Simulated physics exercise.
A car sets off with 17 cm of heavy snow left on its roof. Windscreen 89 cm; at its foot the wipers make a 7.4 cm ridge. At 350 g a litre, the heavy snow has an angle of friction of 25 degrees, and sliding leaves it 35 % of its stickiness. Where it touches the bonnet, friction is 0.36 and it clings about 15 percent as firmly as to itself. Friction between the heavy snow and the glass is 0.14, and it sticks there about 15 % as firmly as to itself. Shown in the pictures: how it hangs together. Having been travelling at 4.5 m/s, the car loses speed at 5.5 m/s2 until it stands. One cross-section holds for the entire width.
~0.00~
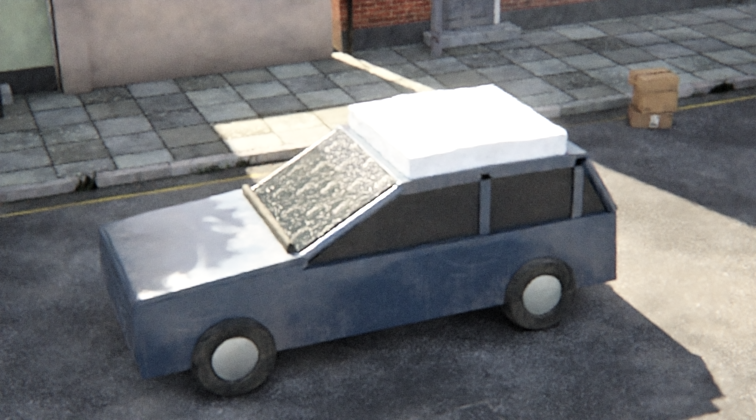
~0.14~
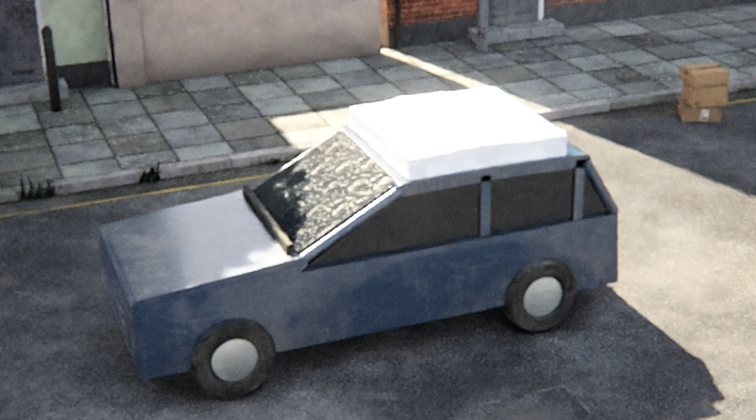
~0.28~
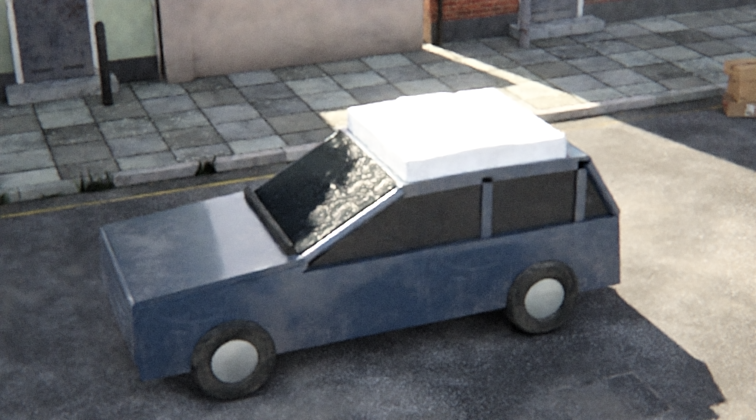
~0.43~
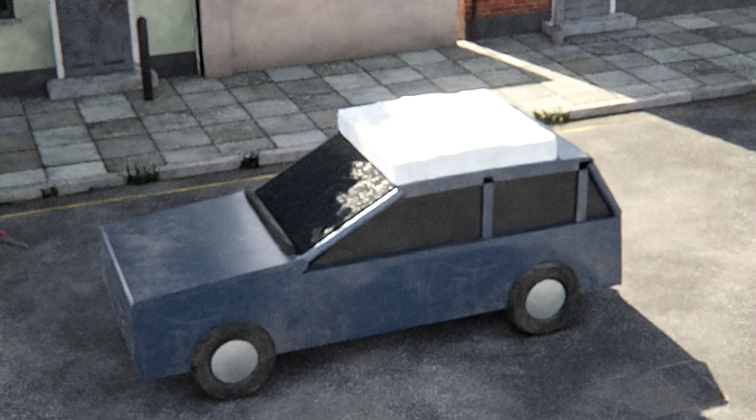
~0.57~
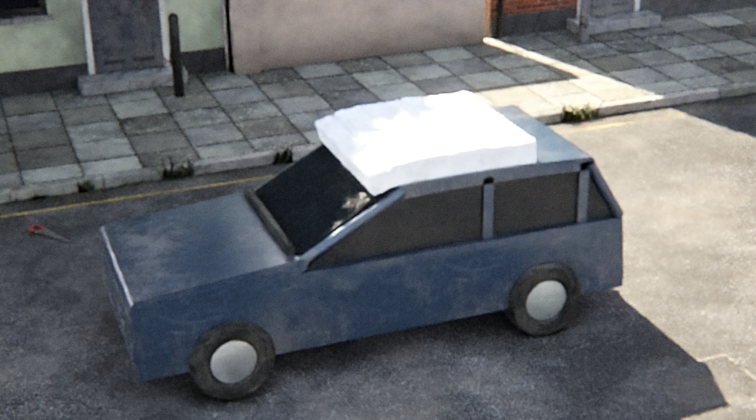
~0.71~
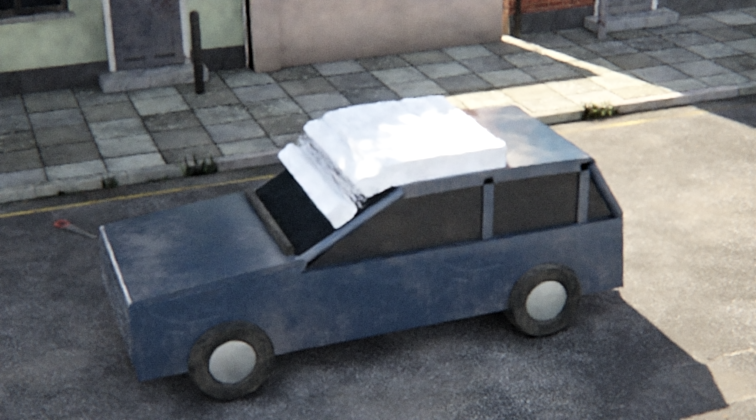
We see a blue car on a sunlit street with a thick slab of snow on its roof; as the background shifts right, the slab slides forward to the left, cracking as its front part bends down over the windscreen.
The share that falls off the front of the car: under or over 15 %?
Beyond 15 %.
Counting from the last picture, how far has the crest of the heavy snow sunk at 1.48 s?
I'd put it at close to 45 cm.
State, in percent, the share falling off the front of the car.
Some 55 per cent.
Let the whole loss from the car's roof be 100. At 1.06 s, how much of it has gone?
100 %.
After 1.06 s, none of the snow is on the roof, 62 % on the glass, 38 % on the bonnet and none has gone off the nose.
After 1.48 s, none of the snow is on the roof, 10 % on the glass, 84 % on the bonnet and 6 % has gone off the nose.
After 1.90 s, none of the snow is on the roof, 10 % on the glass, 51 % on the bonnet and 39 % has gone off the nose.
After 2.32 s, none of the snow is on the roof, 10 % on the glass, 36 % on the bonnet and 54 % has gone off the nose.
After 2.60 s, at the end, none of the snow is on the roof, 10 % on the glass, 36 % on the bonnet and 55 % has gone off the nose.
